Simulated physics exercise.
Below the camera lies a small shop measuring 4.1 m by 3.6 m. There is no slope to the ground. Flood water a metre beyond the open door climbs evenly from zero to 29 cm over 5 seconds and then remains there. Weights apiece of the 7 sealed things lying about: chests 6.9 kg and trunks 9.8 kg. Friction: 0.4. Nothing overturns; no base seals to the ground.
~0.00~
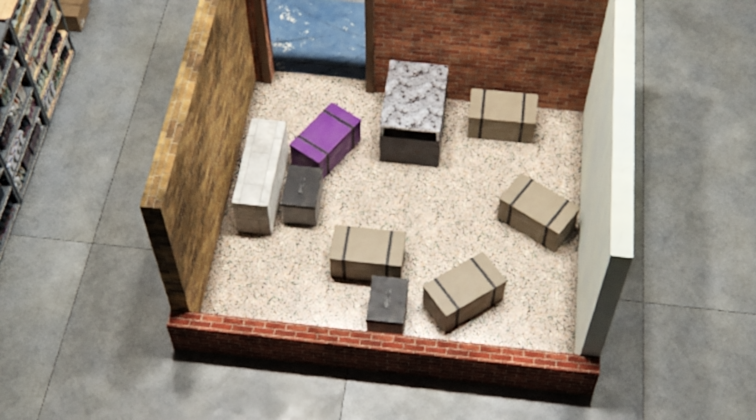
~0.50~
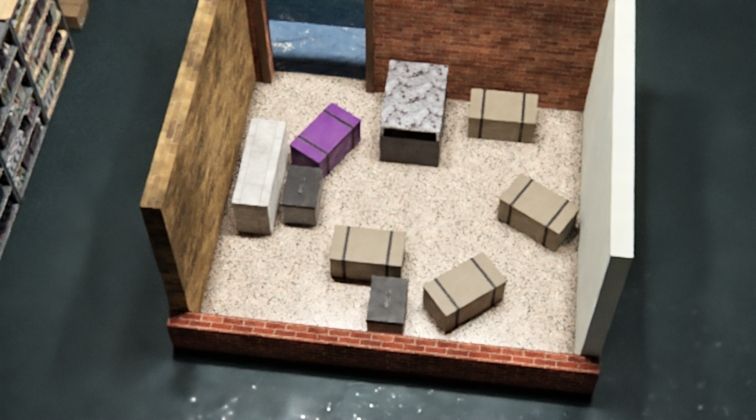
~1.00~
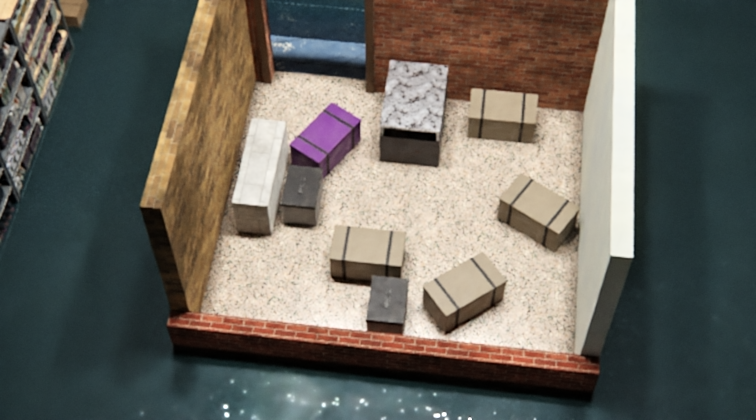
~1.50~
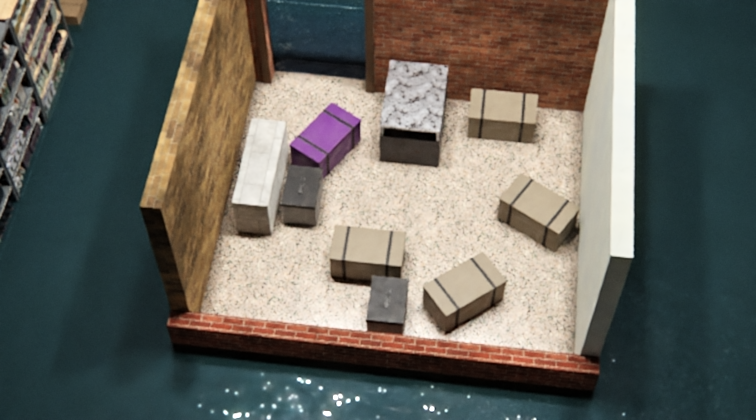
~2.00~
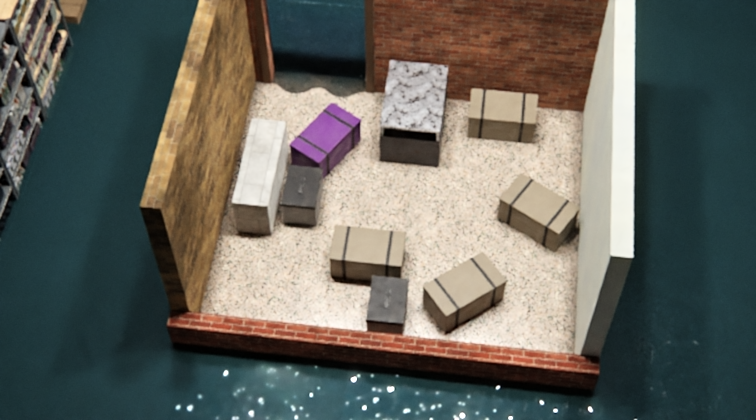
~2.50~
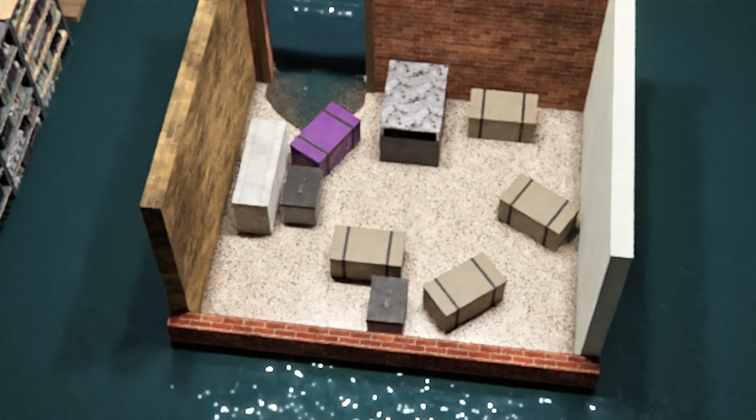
Dark water spreading across the grey ground around a small open-topped room, then creeping through the doorway toward still trunks and chests.
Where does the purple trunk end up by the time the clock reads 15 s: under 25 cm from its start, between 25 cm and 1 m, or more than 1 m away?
It should cover a long stretch.
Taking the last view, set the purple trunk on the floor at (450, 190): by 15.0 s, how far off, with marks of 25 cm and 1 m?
Answer: It covers a big distance.
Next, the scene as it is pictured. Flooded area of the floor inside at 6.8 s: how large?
Somewhere around 11.0 m2, roughly.
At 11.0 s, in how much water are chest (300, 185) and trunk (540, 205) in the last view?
15 and 12 cm.
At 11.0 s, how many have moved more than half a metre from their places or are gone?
Count: 6.
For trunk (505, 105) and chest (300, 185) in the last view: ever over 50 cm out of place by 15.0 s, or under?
In turn: Less, past it.
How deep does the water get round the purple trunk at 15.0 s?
Roughly 24 cm at that moment.
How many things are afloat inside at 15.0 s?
The count is 7.
After 3.5 s the purple trunk is near (344, 143), 0.3 m from its start, aground; 0 afloat.
After 6.8 s the purple trunk is near (506, 262), 2.7 m from its start, afloat; 4 afloat.
After 11.0 s the purple trunk is near (557, 168), 2.7 m from its start, afloat; 7 afloat.
After 15.0 s the purple trunk is near (548, 149), 2.6 m from its start, afloat; 7 afloat.
